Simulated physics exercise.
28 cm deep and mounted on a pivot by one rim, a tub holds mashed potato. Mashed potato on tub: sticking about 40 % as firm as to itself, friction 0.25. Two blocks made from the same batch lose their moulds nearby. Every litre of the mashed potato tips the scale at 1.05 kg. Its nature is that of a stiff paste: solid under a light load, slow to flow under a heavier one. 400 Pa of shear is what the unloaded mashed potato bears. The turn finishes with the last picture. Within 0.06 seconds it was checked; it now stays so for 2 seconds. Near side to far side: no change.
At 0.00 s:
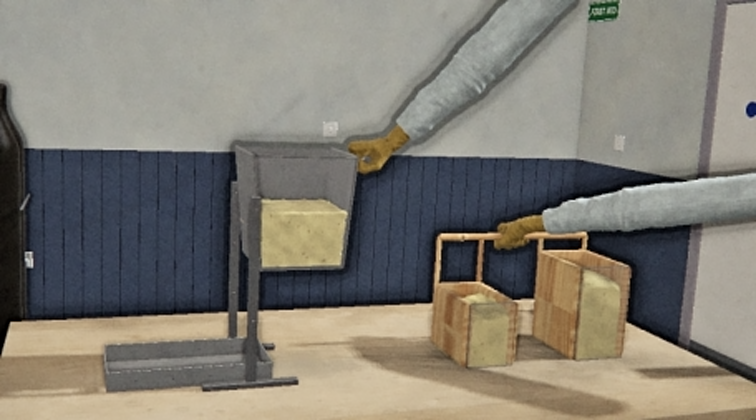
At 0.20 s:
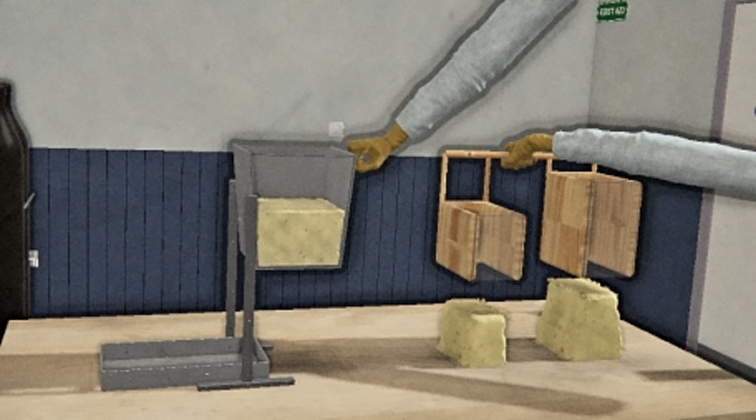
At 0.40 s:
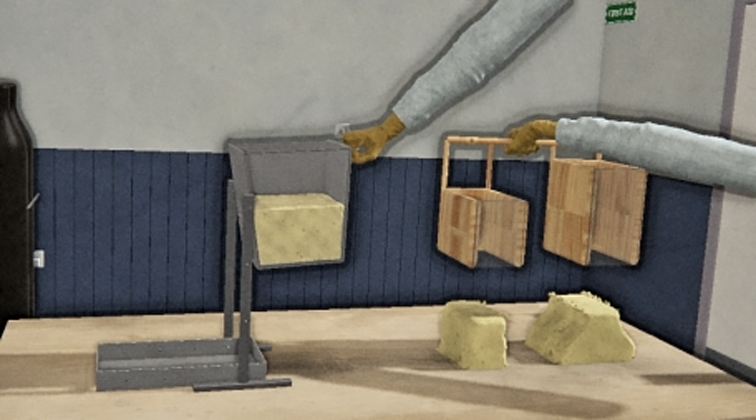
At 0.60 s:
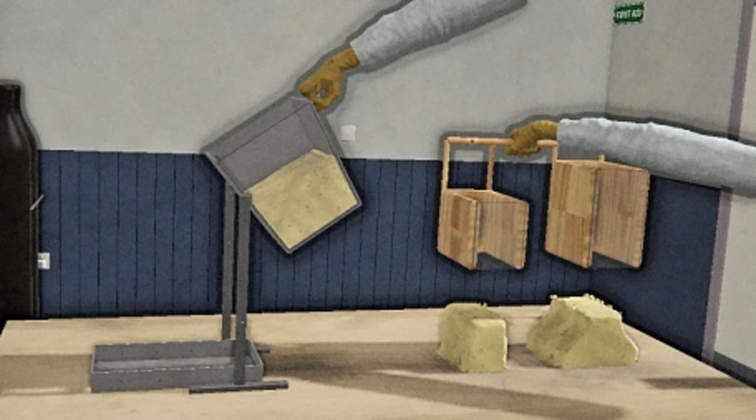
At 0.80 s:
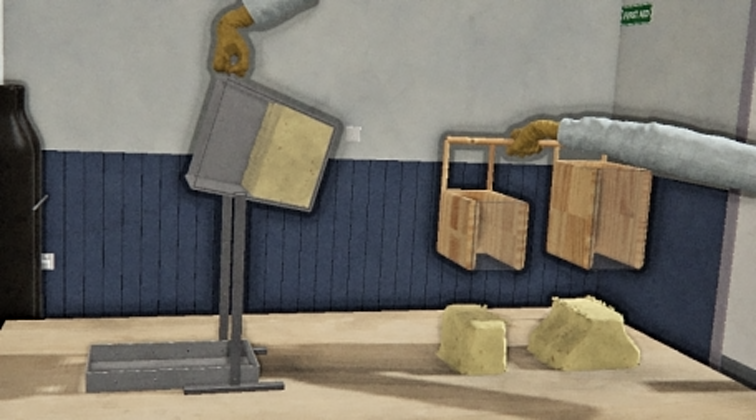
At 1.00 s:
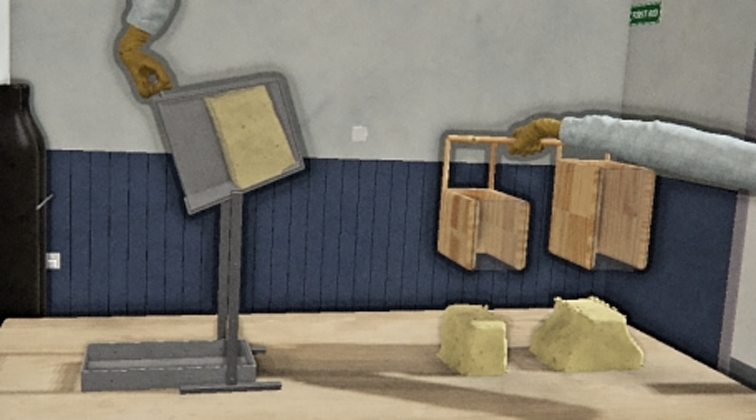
Two wooden moulds were lifted by a gloved hand off two pale yellow blocks, which sagged a little, the bigger one more, and then another gloved hand swung a grey tub of the same stuff up and over leftward past upright.
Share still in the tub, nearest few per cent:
0 %.
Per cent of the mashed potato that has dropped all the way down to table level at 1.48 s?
45 %.
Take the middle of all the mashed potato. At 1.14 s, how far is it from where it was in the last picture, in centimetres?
10 cm.
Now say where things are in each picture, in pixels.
In the first frame, handle-side rim at (355, 157), tilt 0 degrees; highest point of the mashed potato at (302, 212); test blocks 15 cm, 23 cm high (left to right).
In the second frame, handle-side rim at (353, 156), tilt 0 degrees; highest point of the mashed potato at (299, 211); test blocks 14 cm, 19 cm high (left to right).
In the third frame, handle-side rim at (348, 148), tilt 4 degrees; highest point of the mashed potato at (338, 206); test blocks 14 cm, 16 cm high (left to right).
In the fourth frame, handle-side rim at (308, 102), tilt 35 degrees; highest point of the mashed potato at (330, 158); test blocks 14 cm, 15 cm high (left to right).
In the fifth frame, handle-side rim at (226, 80), tilt 74 degrees; highest point of the mashed potato at (282, 108); test blocks 14 cm, 15 cm high (left to right).
In the sixth frame, handle-side rim at (156, 104), tilt 108 degrees; highest point of the mashed potato at (261, 87); test blocks 14 cm, 15 cm high (left to right).
By 1.14 s, the tub is at 108 degrees and holds 100 %.
By 1.31 s, the tub is at 108 degrees and holds 33 %.
By 1.48 s, the tub is at 108 degrees and holds 0 %.
By 1.65 s, the tub is at 108 degrees and holds 0 %.
By 3.00 s, at the end, the tub is at 108 degrees and holds 0 %.
